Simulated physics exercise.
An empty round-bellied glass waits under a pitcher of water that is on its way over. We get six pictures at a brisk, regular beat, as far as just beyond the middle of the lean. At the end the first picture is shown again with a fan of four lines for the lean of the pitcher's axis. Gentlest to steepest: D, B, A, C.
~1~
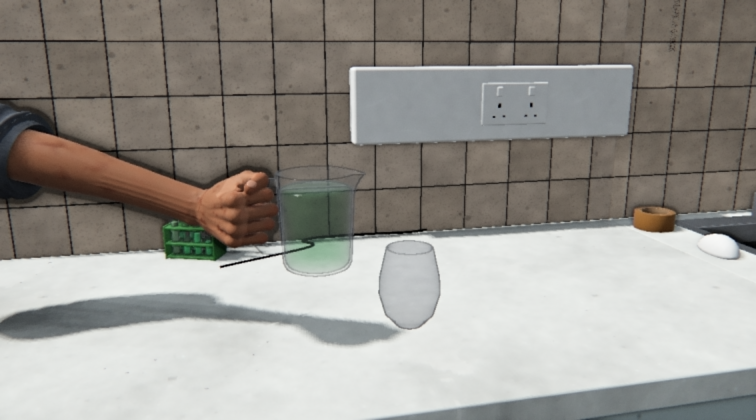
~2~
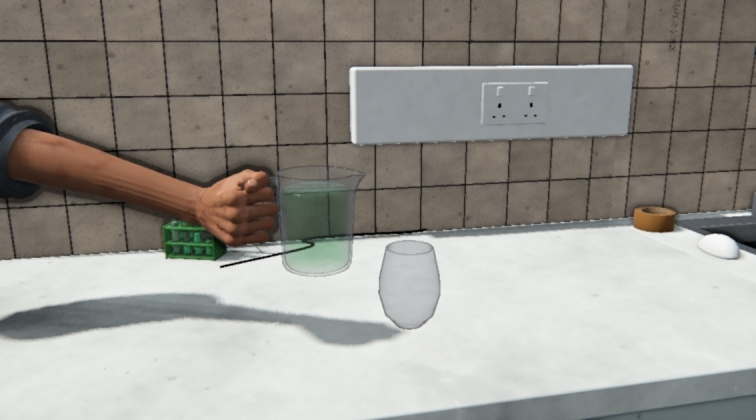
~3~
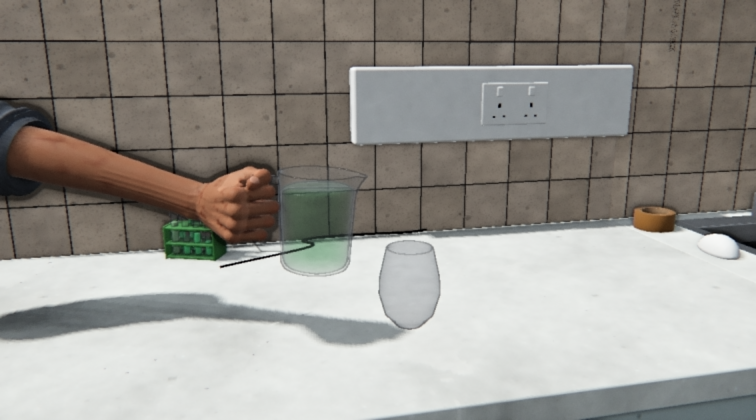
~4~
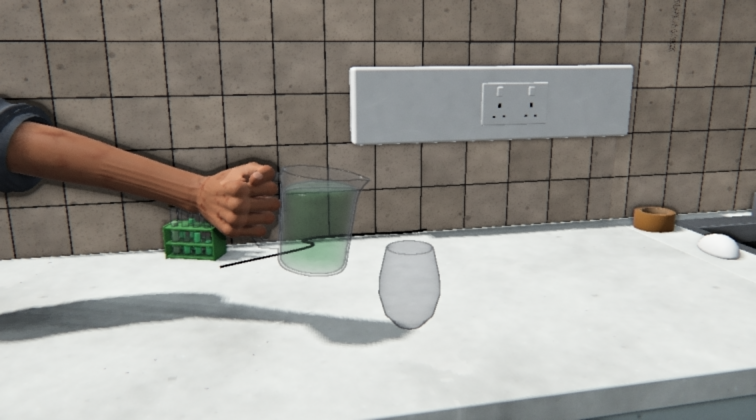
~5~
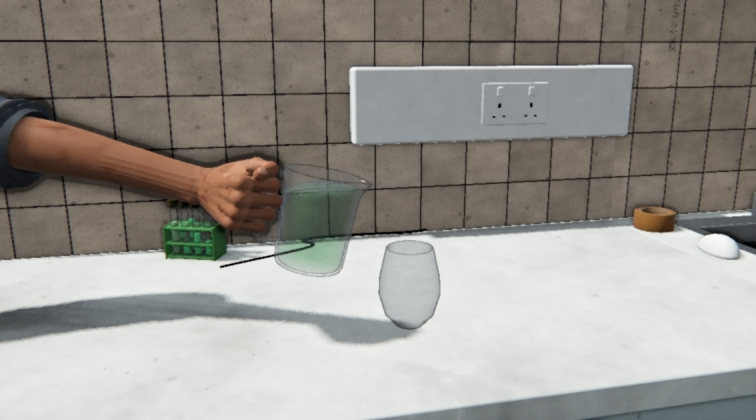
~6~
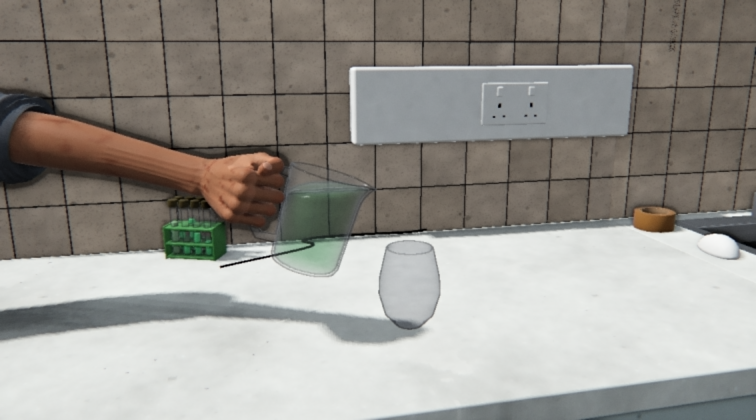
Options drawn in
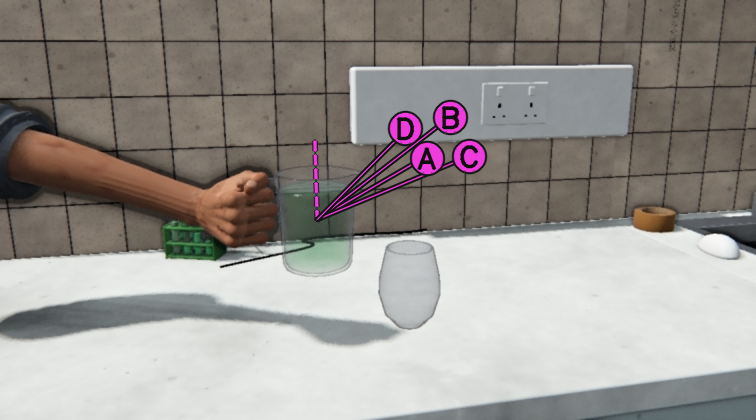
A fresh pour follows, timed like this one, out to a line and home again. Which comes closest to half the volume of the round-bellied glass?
B is best.
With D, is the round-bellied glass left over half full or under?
Under half.
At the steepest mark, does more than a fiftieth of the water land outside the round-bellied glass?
Yes.
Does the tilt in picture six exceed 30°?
No, it does not.
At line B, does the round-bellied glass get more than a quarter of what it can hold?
Yes, it does.
On the marked copy, A at (411, 165); B at (436, 127); C at (453, 162); D at (394, 141).
Choosing A, the round-bellied glass ends with about 62 % of what it can hold.
Choosing B, the round-bellied glass ends with about 47 % of what it can hold.
Choosing C, the round-bellied glass ends with about 65 % of what it can hold; 12 % of the water is spilt.
Choosing D, the round-bellied glass ends with about 33 % of what it can hold.
